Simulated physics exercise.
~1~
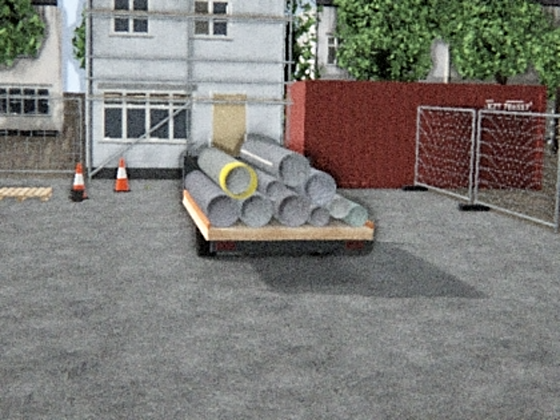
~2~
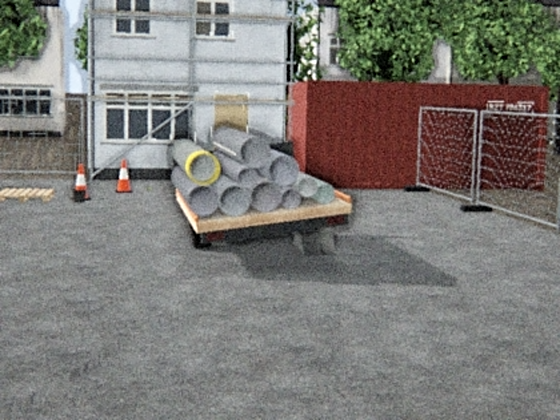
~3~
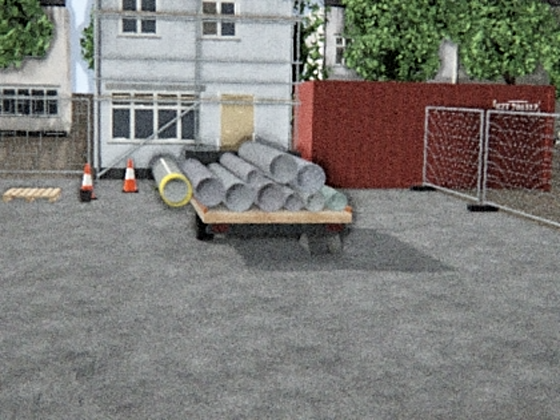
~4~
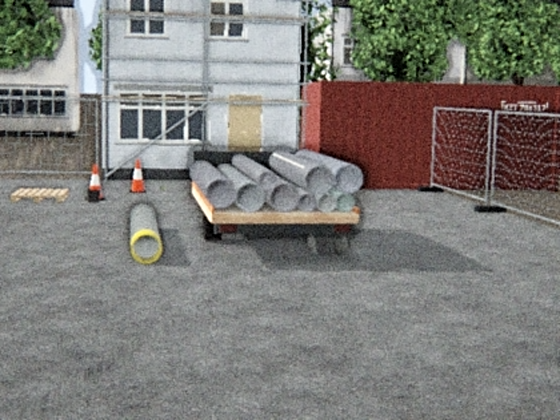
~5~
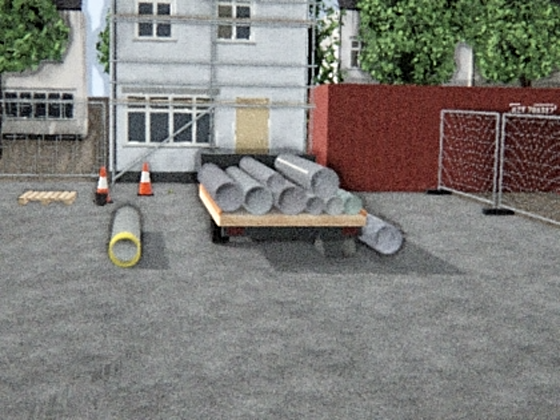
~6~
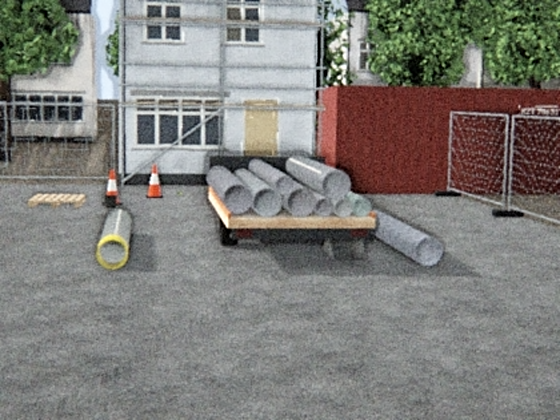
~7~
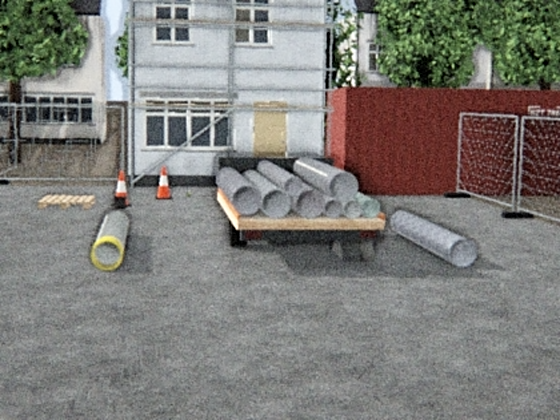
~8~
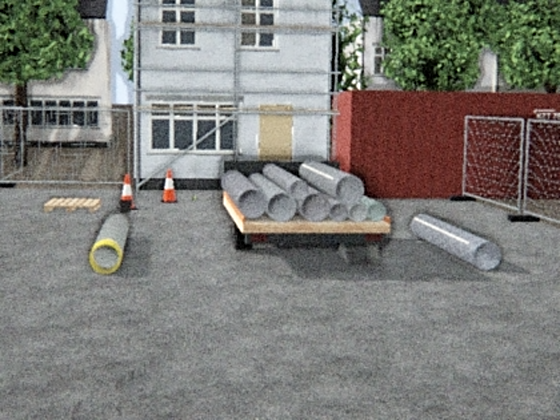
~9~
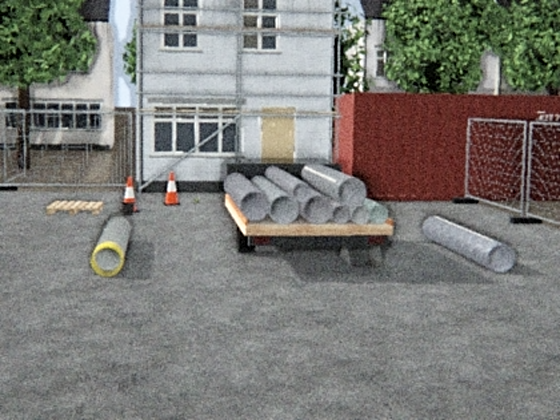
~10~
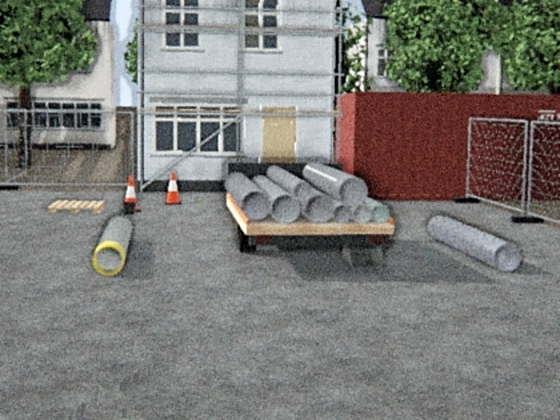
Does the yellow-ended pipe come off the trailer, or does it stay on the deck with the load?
The yellow-ended pipe comes off the left side of the trailer and ends up lying on the ground.
The footage shows a low flatbed trailer stacked with large pipes tilting and levelling in a yard. A yellow-ended pipe drops off the left side, then a grey one rolls off the right, and both end on the ground while the rest stay aboard.
